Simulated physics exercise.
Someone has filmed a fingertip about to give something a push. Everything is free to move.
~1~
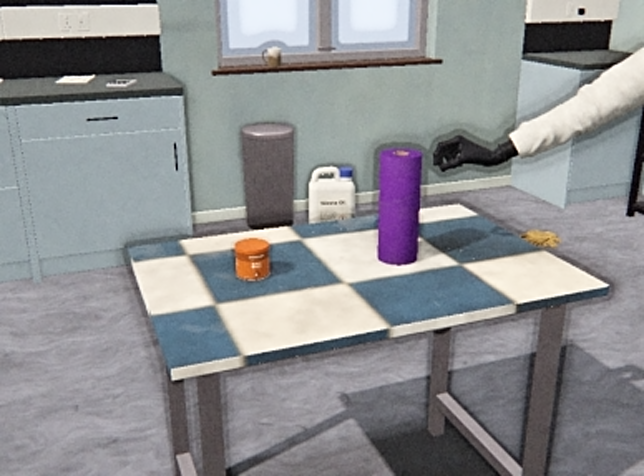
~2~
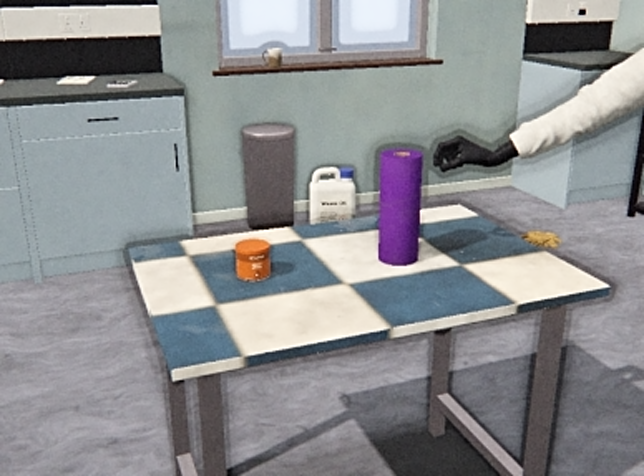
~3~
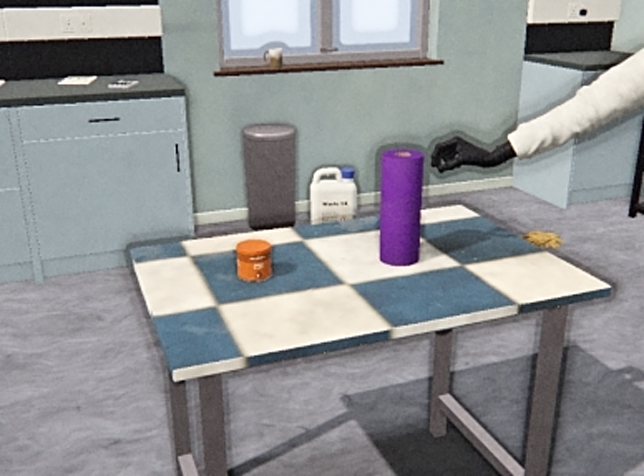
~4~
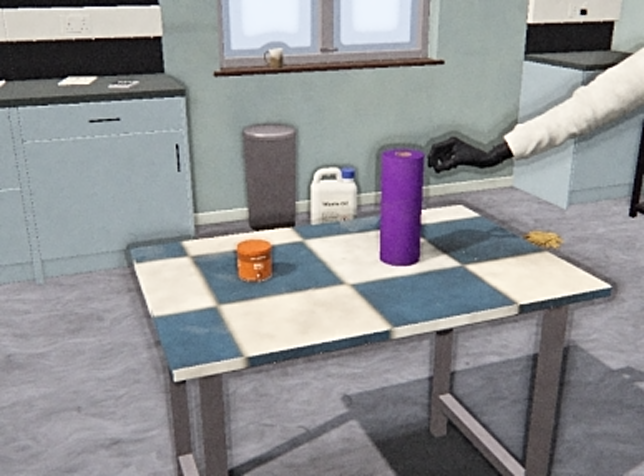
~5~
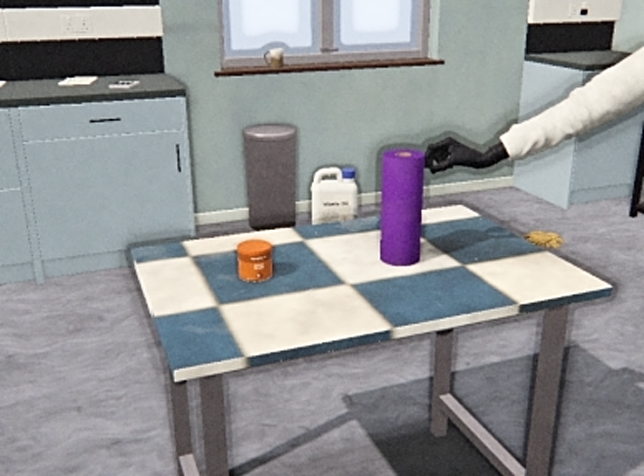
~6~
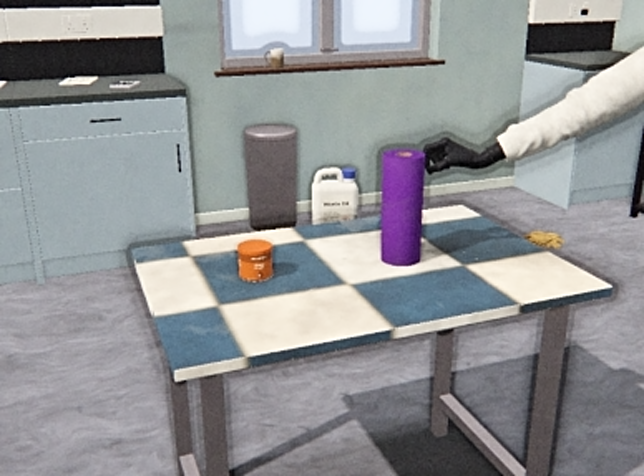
To begin with, a black-gloved hand on a white-sleeved arm hovers right of a tall purple roll on a checkered table, with an orange tin to the left. The hand edges slightly left until it is beside the roll's upper side, while the roll and tin stay practically still.
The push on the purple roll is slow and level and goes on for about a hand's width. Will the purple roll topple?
The purple roll falls over.
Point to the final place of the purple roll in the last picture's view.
At about (329, 251).
Then, 0.40 s after the last picture, purple roll tipped 13° from how it was near (391, 206).
Then, 0.90 s after the last picture, purple roll tipped 37° from how it was near (368, 211).
Then, 1.10 s after the last picture, purple roll on its side near (331, 250).
At rest, tipped over on the table, purple roll. Seen from the same camera at the end, purple roll near (329, 251).
